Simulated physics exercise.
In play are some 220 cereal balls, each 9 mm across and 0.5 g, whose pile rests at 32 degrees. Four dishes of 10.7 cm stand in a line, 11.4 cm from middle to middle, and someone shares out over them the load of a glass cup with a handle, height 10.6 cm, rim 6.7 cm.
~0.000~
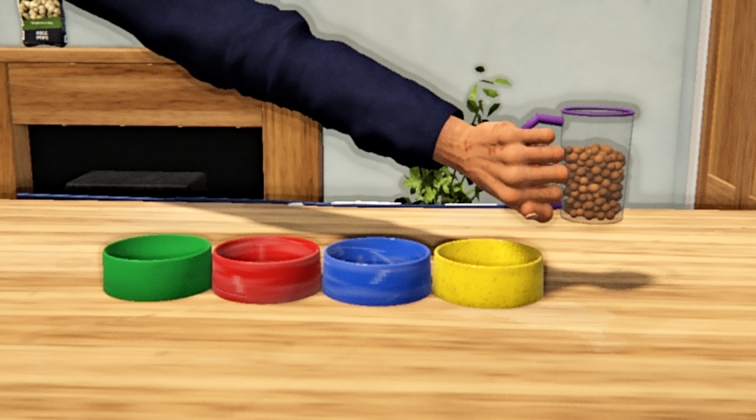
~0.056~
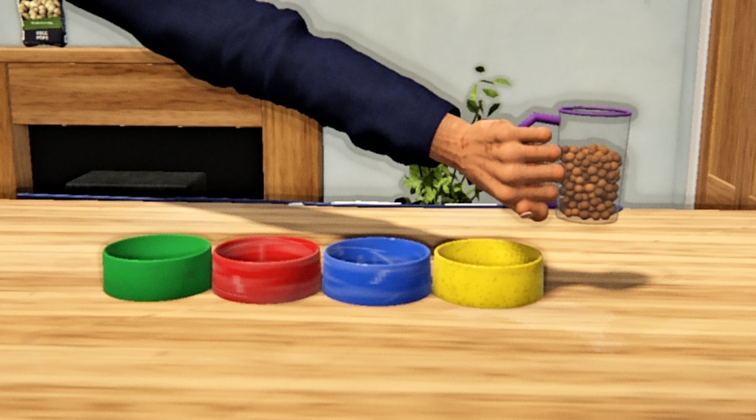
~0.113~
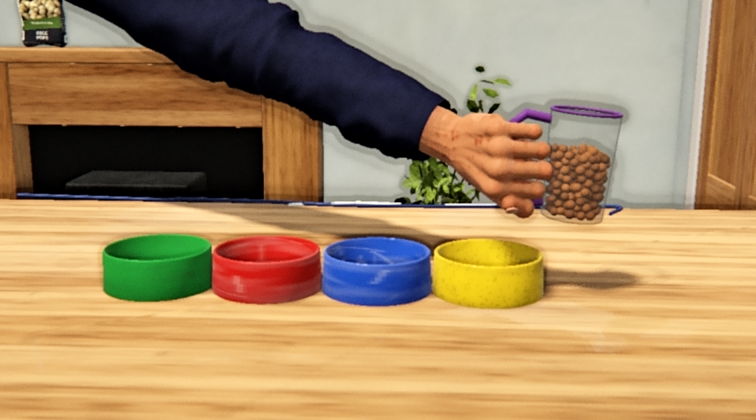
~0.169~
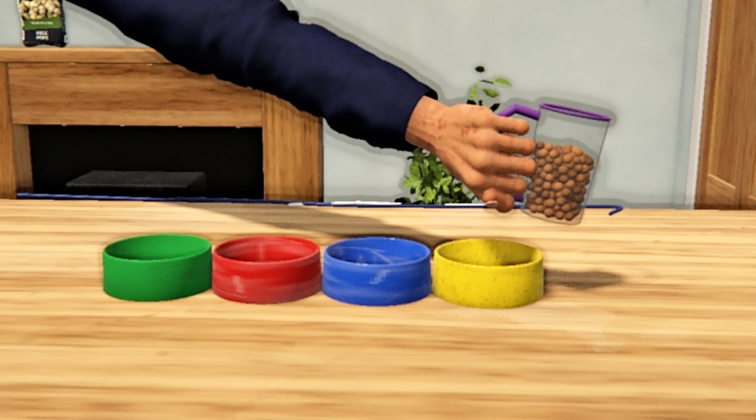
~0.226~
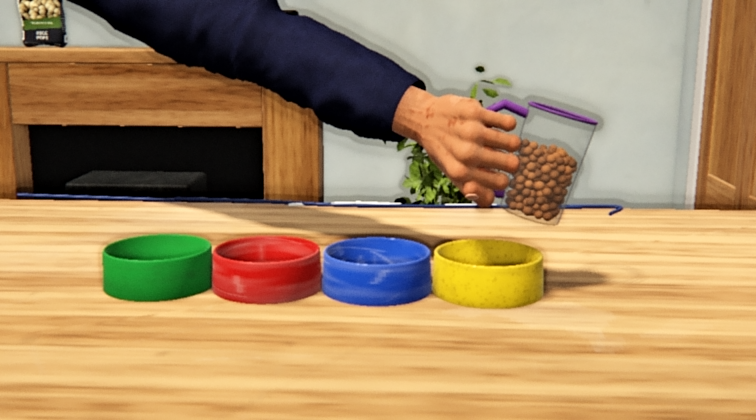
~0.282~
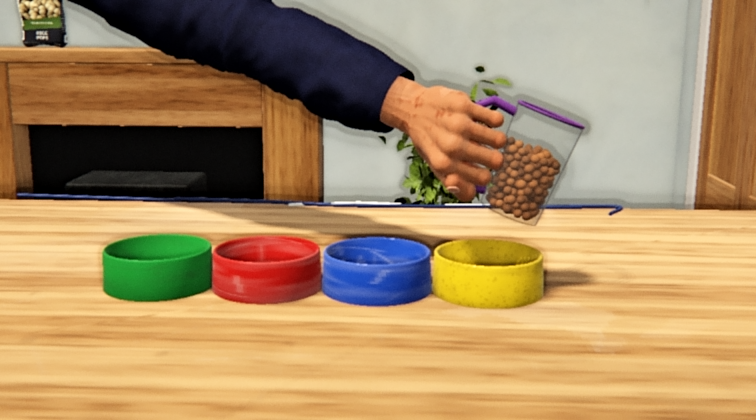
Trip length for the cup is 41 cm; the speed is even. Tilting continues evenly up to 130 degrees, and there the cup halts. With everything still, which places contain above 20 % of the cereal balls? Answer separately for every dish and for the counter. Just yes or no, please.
In short: Red yes, blue no, green no, yellow no, counter no.
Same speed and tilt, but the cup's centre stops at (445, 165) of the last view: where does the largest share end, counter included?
The largest share goes to yellow.
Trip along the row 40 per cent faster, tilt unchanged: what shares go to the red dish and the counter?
Shares: Red 100, counter 0.
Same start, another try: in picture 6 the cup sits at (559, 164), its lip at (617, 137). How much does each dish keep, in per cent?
It'd finish with red at 0, blue at 0, green at 0 and yellow at 100.
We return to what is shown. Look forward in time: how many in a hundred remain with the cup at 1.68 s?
Around 5 in a hundred.
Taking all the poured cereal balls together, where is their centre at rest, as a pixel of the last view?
Somewhere near (261, 271) in the last picture.
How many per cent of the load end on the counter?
Estimate: Near 0 per cent.
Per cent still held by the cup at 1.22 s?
Some 95 per cent.
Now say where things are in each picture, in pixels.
Cup at (594, 165), tilt 0 degrees, lip at (632, 112), moved 0.0 cm; middle of the pieces at (596, 183); yellow dish at (488, 253); blue dish at (377, 251); red dish at (267, 249); green dish at (158, 248), in the first frame.
Cup at (591, 165), tilt 1 degrees, lip at (630, 113), moved 0.4 cm; middle of the pieces at (592, 183), in the second frame.
Cup at (579, 165), tilt 5 degrees, lip at (621, 115), moved 1.5 cm; middle of the pieces at (579, 183), in the third frame.
Cup at (562, 164), tilt 10 degrees, lip at (609, 119), moved 3.1 cm; middle of the pieces at (561, 183), in the fourth frame.
Cup at (546, 164), tilt 16 degrees, lip at (596, 123), moved 4.8 cm; middle of the pieces at (543, 183), in the fifth frame.
Cup at (530, 164), tilt 21 degrees, lip at (583, 127), moved 6.4 cm; middle of the pieces at (525, 182); yellow dish at (488, 253); blue dish at (377, 251); red dish at (267, 249); green dish at (158, 248). The cup turns about 95 degrees a second and travels 29 cm a second, in the sixth frame.
Then, at 0.85 s, tilt 74 degrees; cup holds 100 %.
After 1.22 s, tilt 109 degrees; cup holds 95 %.
After 1.68 s, tilt 130 degrees; cup holds 5 %, red 95 %.
By 2.1 s all is still; red 100 %, blue 0 %, green 0 %, yellow 0 %, counter 0 %.
